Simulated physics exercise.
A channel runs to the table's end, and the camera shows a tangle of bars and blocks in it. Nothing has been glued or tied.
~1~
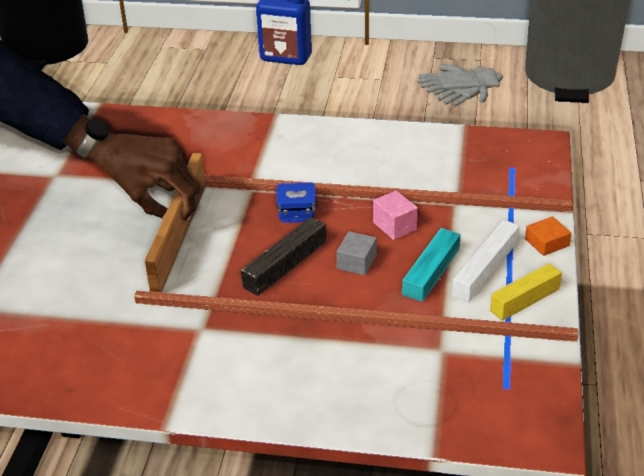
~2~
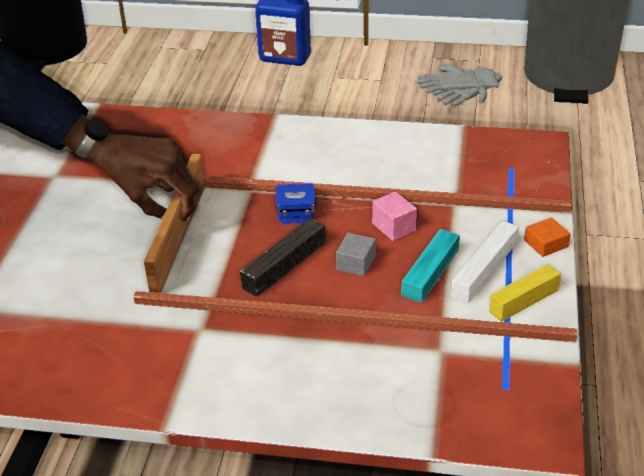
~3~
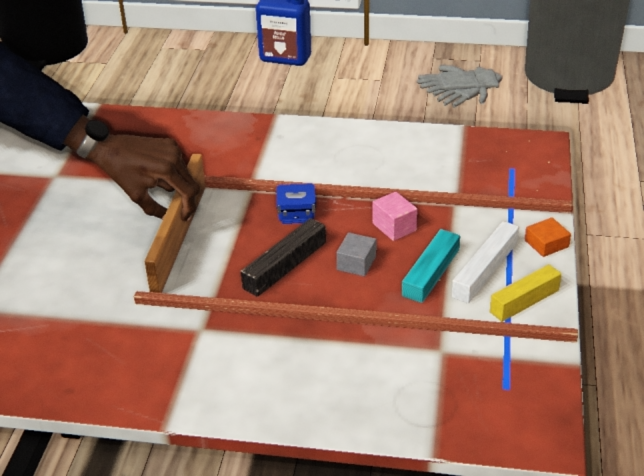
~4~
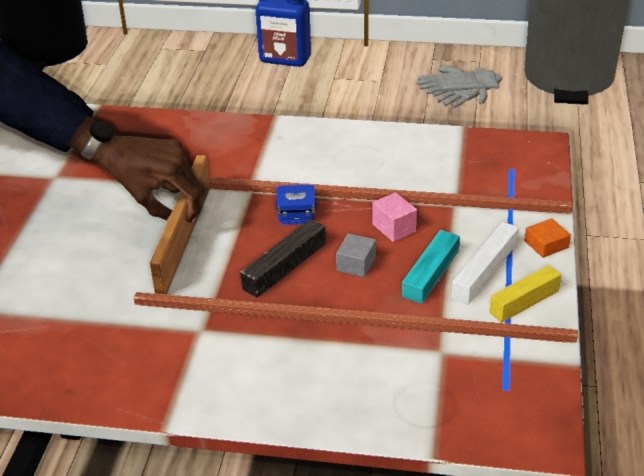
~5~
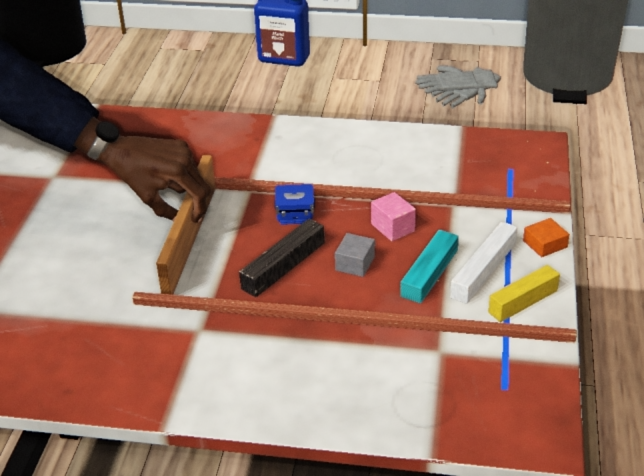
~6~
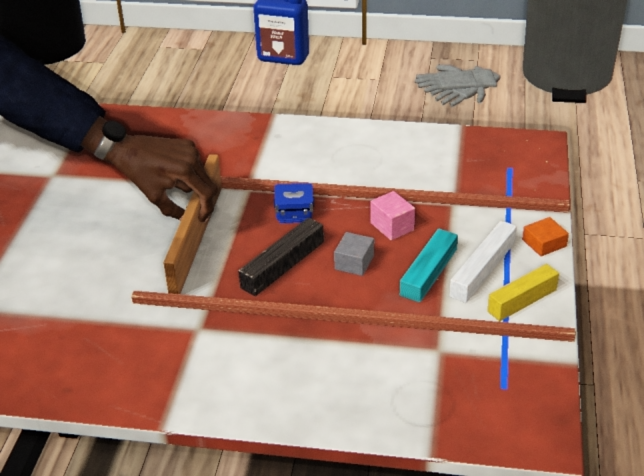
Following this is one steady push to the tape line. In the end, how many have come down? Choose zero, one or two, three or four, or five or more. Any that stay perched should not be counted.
By the end, three or four have come down.
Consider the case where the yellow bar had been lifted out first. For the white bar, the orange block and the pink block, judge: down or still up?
Outcome for the white bar: It drops; for the orange block: It drops; for the pink block: It stays.
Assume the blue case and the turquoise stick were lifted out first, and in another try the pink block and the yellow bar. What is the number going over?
It would be 2 and 2.
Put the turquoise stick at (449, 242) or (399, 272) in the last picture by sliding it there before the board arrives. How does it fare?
Lab note - turquoise stick, try one ends off, try two keeps its place.
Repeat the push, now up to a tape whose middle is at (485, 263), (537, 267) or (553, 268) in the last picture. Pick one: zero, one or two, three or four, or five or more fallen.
Tape by tape, the falls would be either one or two, then at least five, then at least five.
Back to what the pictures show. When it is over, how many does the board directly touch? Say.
That number would be 2.
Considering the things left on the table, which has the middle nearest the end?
That would be the turquoise stick.
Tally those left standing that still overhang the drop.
Overhanging: 2.
Soon after, none off yet; orange block at rest near (545, 237); yellow bar at rest near (523, 292); white bar at rest near (484, 260).
Then, none off yet; orange block at rest near (545, 237); yellow bar at rest near (524, 292); white bar moved a little near (499, 263).
At rest, the number that fall off is three or four; fallen, white bar, yellow bar and orange block.
